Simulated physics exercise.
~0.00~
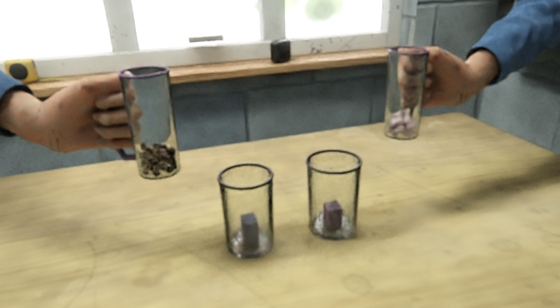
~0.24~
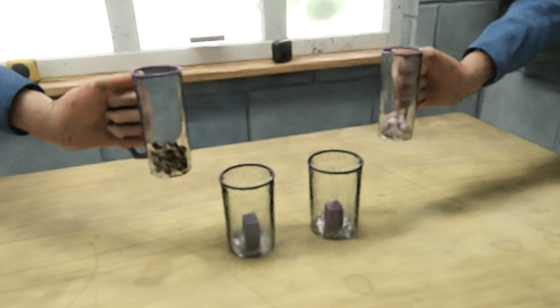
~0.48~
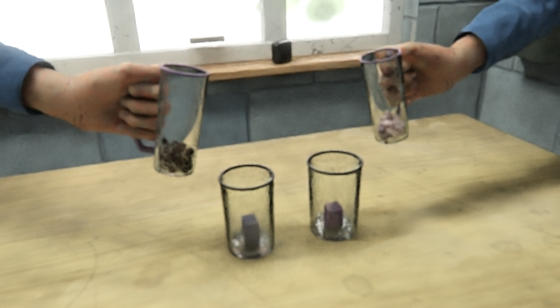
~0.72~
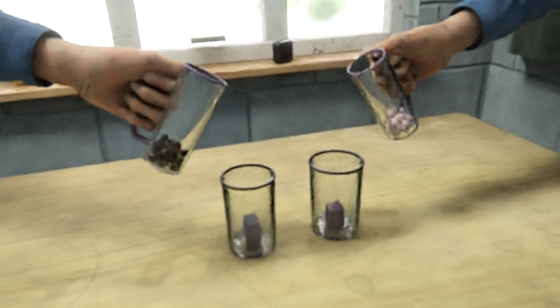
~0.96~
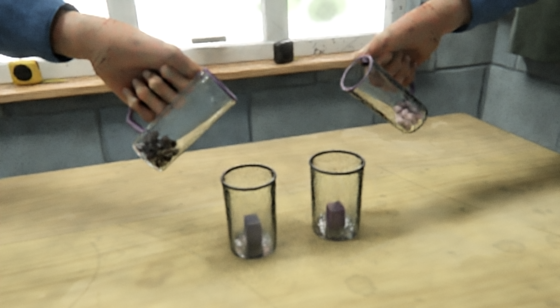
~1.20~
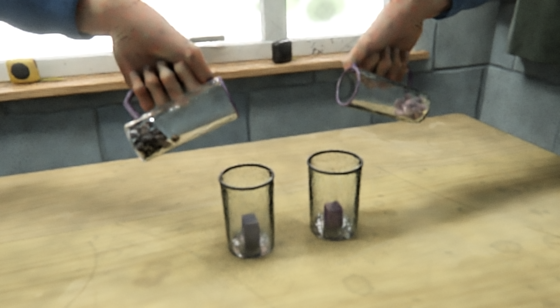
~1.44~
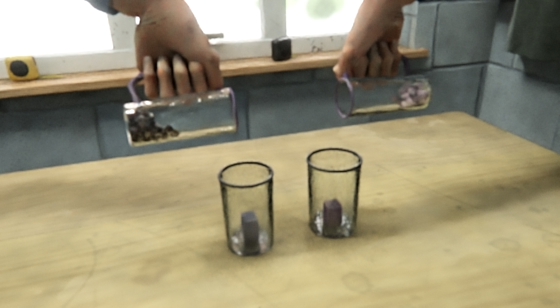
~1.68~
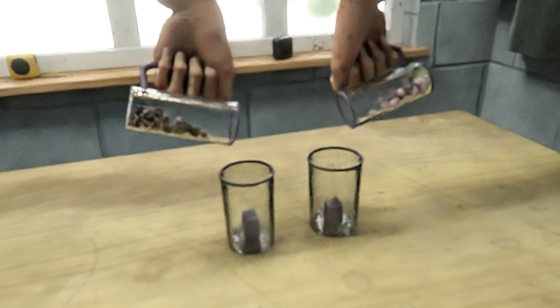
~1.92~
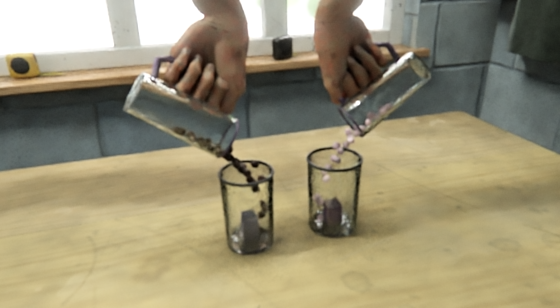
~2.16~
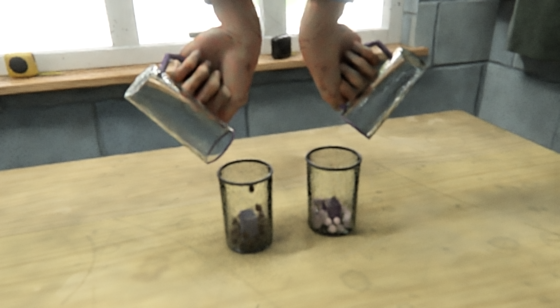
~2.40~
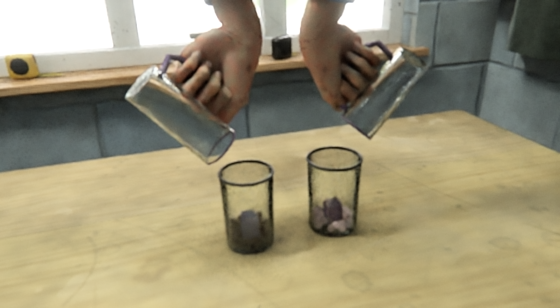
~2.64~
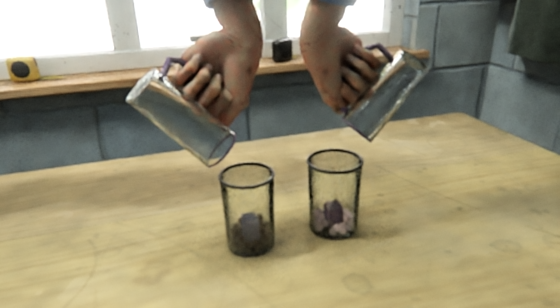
The footage shows two hands tilting clear cups over two glasses on a wooden table, each holding a small block, pouring dark pieces into the left and pale pinkish pieces into the right until both cups are empty, with both blocks still showing above the shallow fill.
